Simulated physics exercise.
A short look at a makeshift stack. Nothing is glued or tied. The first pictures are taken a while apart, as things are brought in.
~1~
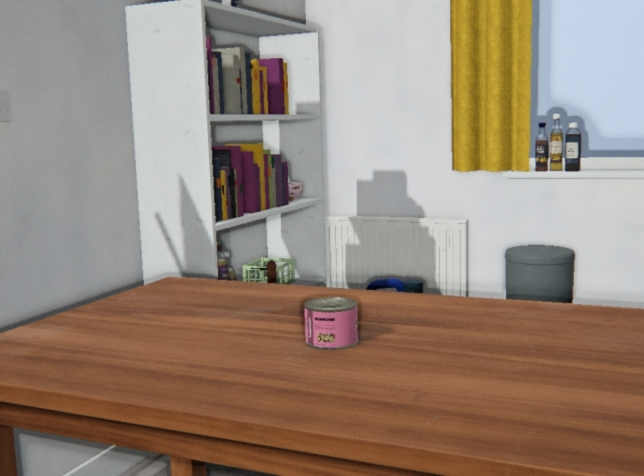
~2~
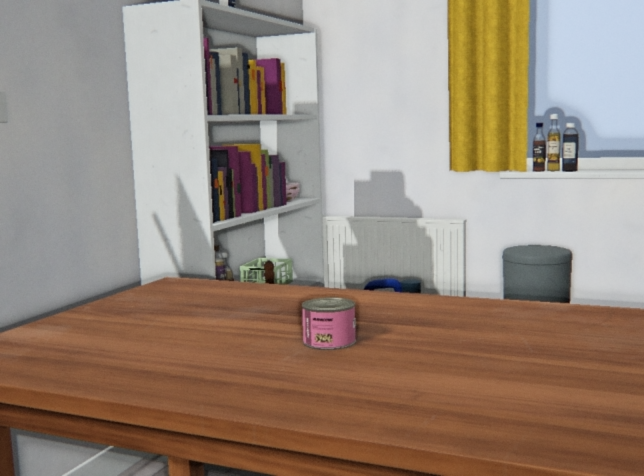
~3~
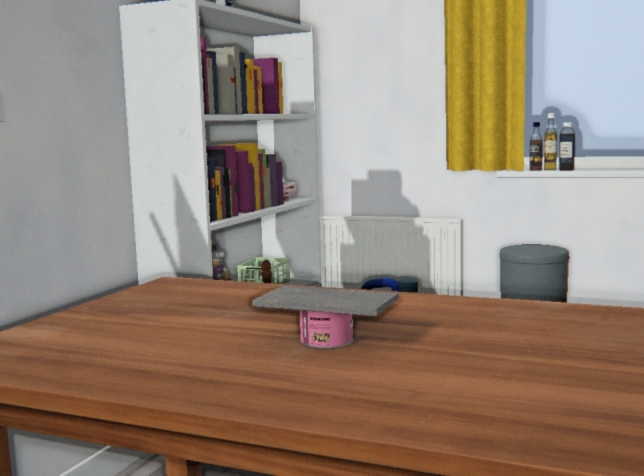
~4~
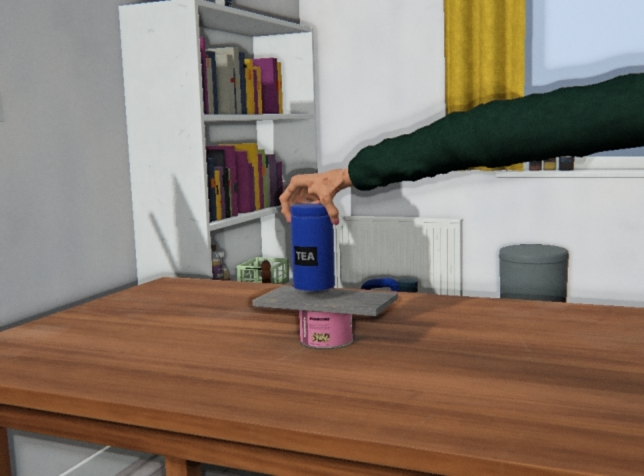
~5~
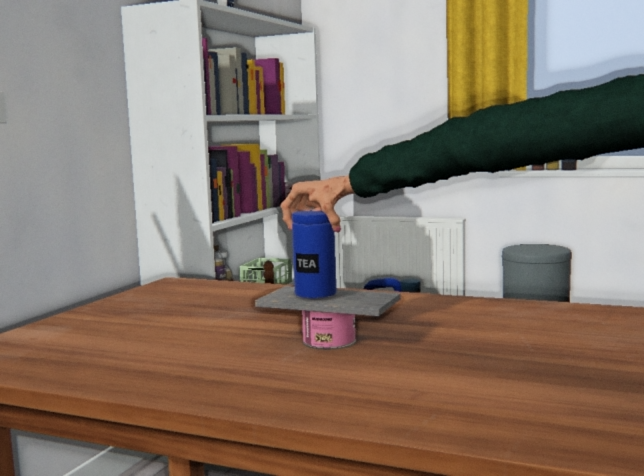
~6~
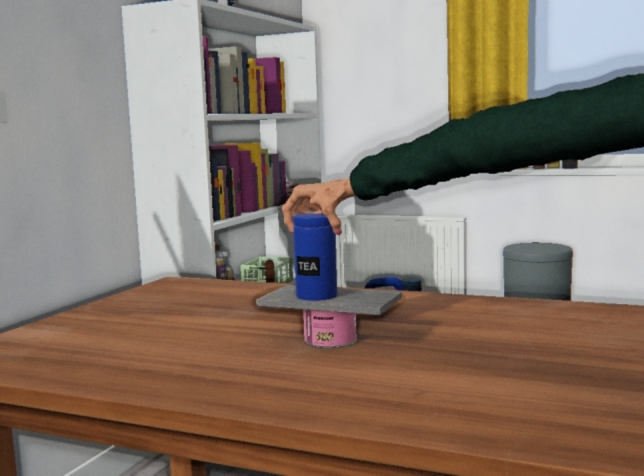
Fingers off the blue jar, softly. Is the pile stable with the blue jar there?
Outcome: The stack stays up.
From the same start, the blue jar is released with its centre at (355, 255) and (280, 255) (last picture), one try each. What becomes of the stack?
First try: It keeps its balance; second try: It loses its balance.
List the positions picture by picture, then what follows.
In the first picture, the last thing is not in view yet; pink tub (331, 323).
In the second picture, the last thing is not in view yet; pink tub (329, 323).
In the third picture, the last thing is not in view yet; pink tub (326, 322).
In the fourth picture, on its way; blue jar (313, 246); pink tub (326, 322).
In the fifth picture, on its way; blue jar (314, 253); pink tub (329, 322).
In the sixth picture, in place under the hand; blue jar (315, 256); pink tub (330, 321).
Then, 0.40 s on from there, no change.
Then, 1.10 s on from there, blue jar resting near (315, 257).
Then, 1.70 s on from there, things are still on the move.
Then, 2.30 s on from there, no change.
In the end, all 3 unmoved. At the end, from the last picture's camera, blue jar near (315, 257). The stack keeps its balance.
